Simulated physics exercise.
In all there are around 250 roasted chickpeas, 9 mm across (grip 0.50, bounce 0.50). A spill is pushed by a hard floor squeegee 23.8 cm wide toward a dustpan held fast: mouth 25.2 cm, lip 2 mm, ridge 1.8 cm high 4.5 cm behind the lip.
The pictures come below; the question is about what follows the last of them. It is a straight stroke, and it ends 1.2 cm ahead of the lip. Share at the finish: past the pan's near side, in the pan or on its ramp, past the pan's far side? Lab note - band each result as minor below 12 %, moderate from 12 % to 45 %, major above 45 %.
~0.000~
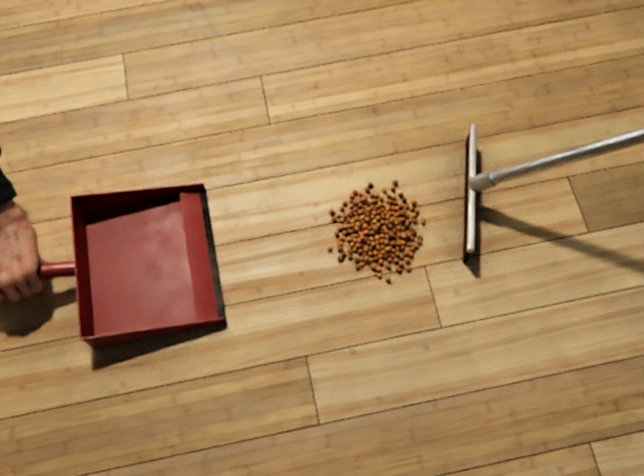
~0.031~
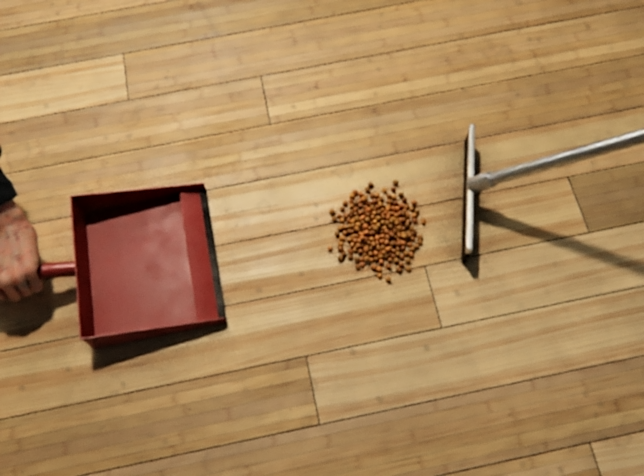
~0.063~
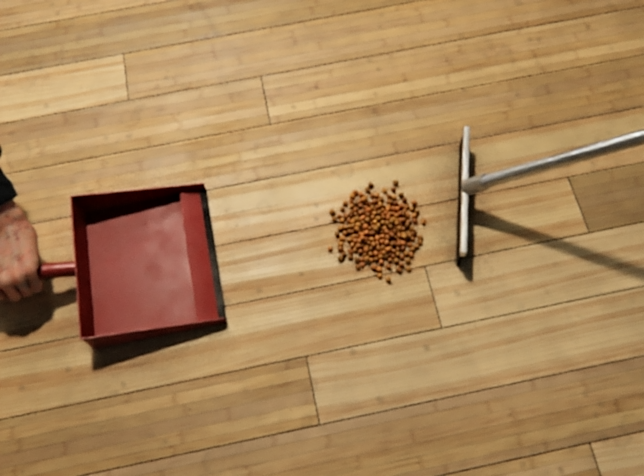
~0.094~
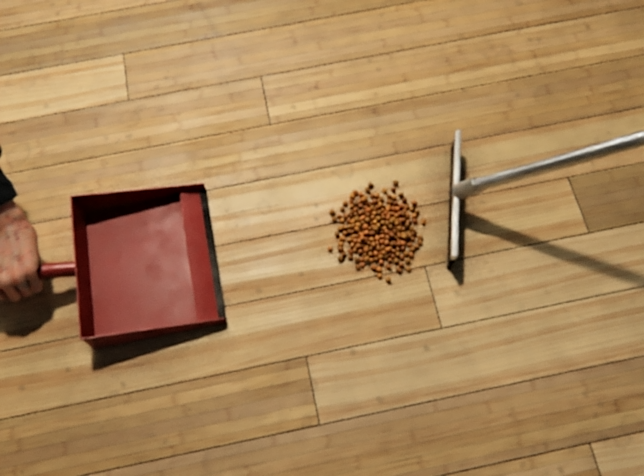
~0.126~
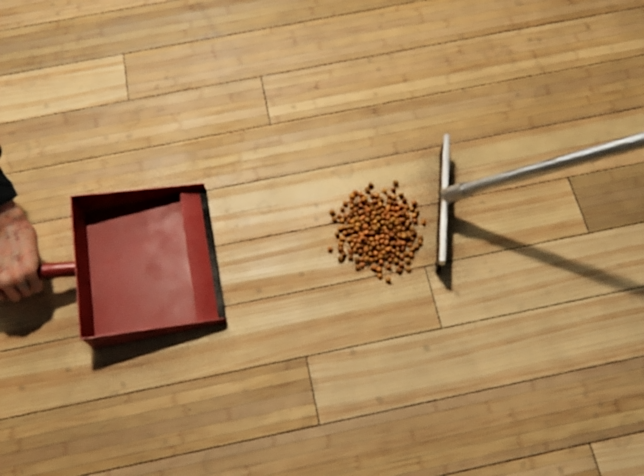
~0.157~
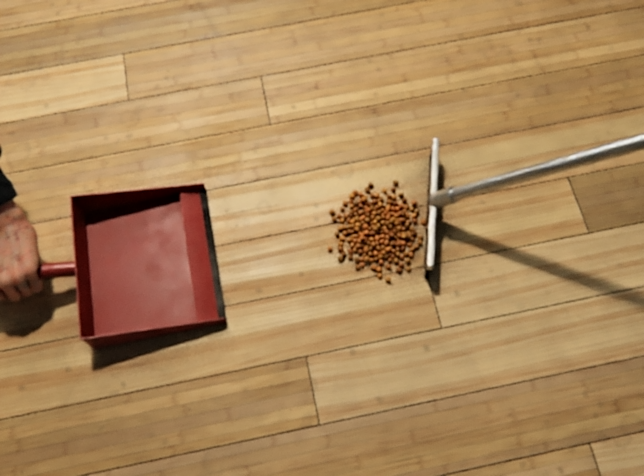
In the end near side: My money's on a low share, pan: My money's on a low share, far side: My money's on a low share.
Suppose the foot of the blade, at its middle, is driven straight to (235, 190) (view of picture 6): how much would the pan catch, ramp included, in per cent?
That comes to near 25 percent.
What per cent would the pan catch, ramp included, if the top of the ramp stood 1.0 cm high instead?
That change would give about 10 per cent.
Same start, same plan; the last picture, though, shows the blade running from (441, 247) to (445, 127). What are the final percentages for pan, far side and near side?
You'd see pan at 15, far at 25 and near at 0.
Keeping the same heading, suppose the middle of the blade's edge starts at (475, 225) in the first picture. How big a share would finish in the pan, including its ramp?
Roughly 0 percent, ramp included.
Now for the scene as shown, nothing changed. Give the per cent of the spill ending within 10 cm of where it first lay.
Around 0 per cent, give or take.
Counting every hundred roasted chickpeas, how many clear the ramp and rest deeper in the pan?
Estimate: About 0 %.
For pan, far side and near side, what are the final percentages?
Near: 10; pan: 5; far: 5 (percent).
After 0.40 s, middle of the blade 21 cm from the lip; 0 % over the lip, far side 0 %, near side 0 %.
After 0.56 s, middle of the blade 11 cm from the lip; 0 % over the lip, far side 5 %, near side 5 %.
Then, at 0.85 s, middle of the blade 5 cm from the lip; 5 % over the lip, far side 5 %, near side 10 %.
In the end, at 1.2 s, near side 10 %, pan 5 %, far side 5 %, in front of the lip or behind the blade 80 %.
